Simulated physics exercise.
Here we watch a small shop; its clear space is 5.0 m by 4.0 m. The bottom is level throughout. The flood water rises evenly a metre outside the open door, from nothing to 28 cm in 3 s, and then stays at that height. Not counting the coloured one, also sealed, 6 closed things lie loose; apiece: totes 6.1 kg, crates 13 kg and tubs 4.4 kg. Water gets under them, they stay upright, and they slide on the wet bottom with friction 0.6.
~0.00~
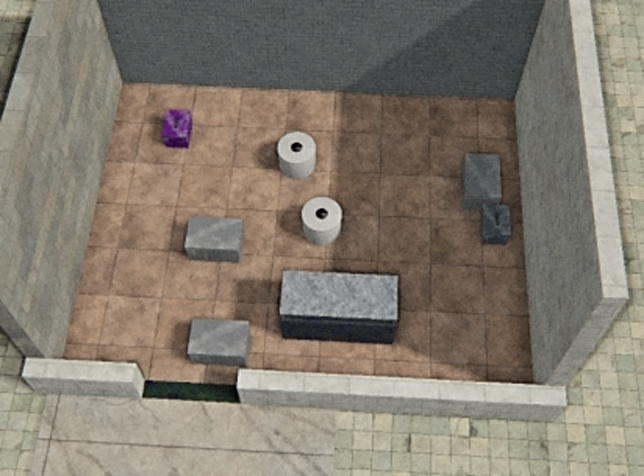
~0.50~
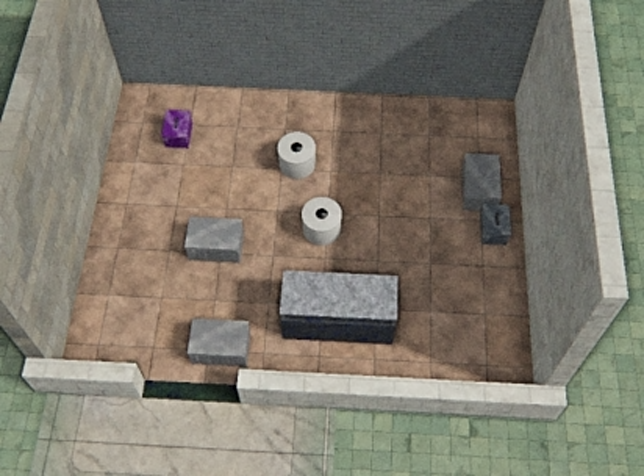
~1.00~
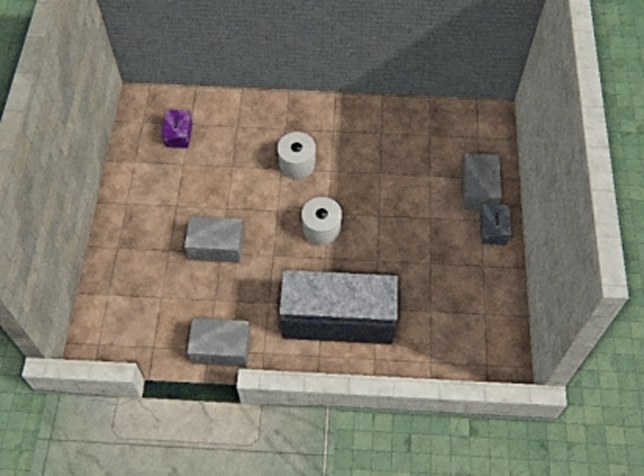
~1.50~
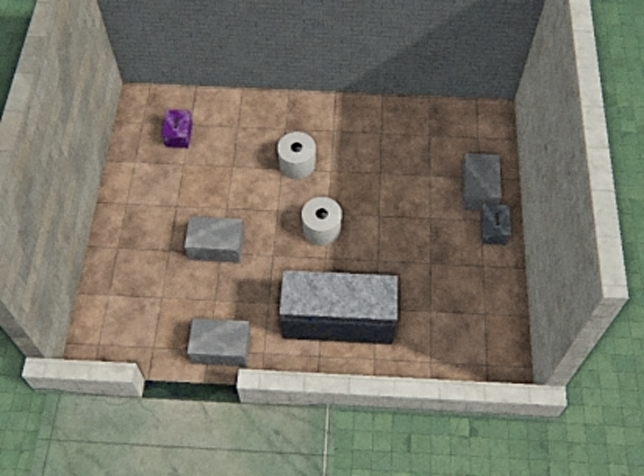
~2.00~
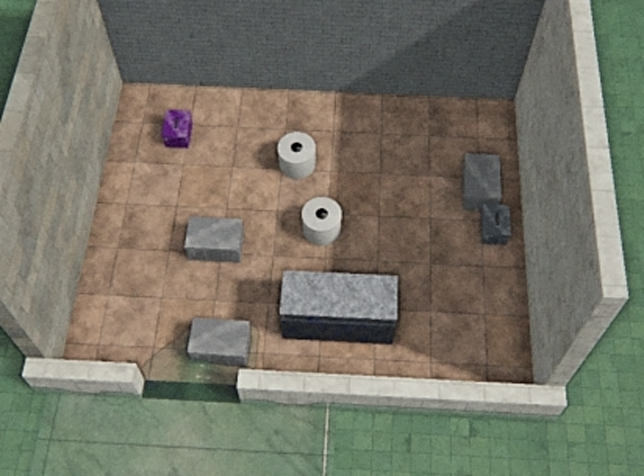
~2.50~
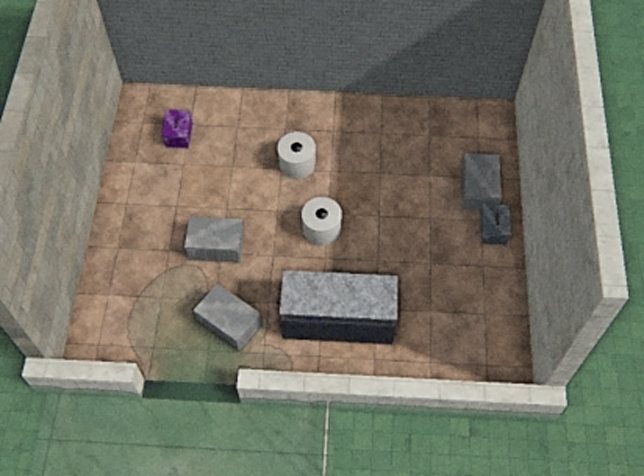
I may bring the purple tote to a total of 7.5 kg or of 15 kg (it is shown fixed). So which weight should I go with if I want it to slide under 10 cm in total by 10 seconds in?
Go with neither, both fall short.
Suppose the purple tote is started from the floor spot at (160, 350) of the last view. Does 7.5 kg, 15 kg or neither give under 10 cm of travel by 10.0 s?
It turns out that no load succeeds.
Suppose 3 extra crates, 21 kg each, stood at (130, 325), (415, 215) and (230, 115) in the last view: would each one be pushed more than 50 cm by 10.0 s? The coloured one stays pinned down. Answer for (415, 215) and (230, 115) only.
The first is not as far, the second further.
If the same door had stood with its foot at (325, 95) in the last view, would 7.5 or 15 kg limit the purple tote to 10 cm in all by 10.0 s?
Then the lighter mass works.
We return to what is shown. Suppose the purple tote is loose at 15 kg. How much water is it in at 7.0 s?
14 cm, roughly.
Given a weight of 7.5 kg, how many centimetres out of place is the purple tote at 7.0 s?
About 60 cm.
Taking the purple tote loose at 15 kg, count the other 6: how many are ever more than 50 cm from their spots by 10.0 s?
I make it 6.
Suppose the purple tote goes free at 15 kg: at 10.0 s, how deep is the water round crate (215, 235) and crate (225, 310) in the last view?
Roughly 15 and 8 cm.
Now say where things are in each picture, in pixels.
In the first picture, the purple tote at (176, 123) rests on the ground; water covers 0.0 m2; 0 of 7 have shifted.
In the second picture, the purple tote at (176, 123), on the bottom; 0.0 m2 under water; 0 of 7 have shifted.
In the third picture, the purple tote at (176, 123) rests on the ground; water covers 0.0 m2; 0 of 7 have shifted.
In the fourth picture, the purple tote at (176, 123) rests on the ground; water covers 0.0 m2; 0 of 7 have shifted.
In the fifth picture, the purple tote at (176, 123), on the bottom; water covers 0.3 m2; 0 of 7 have shifted.
In the sixth picture, the purple tote at (176, 123) rests on the ground; 1.3 m2 under water; 1 of 7 have shifted.
After 3.5 s the purple tote would be 0 cm from its start with 7.5 kg and 0 cm from its start with 15 kg; 0 cm of water round it then.
After 4.5 s the purple tote would be 0 cm from its start with 7.5 kg and 0 cm from its start with 15 kg; 3 cm of water round it then.
After 7.0 s the purple tote would be 64 cm from its start with 7.5 kg and 4 cm from its start with 15 kg; 14 cm of water round it then.
After 10.0 s the purple tote would be 173 cm from its start with 7.5 kg and 64 cm from its start with 15 kg; 15 cm of water round it then.
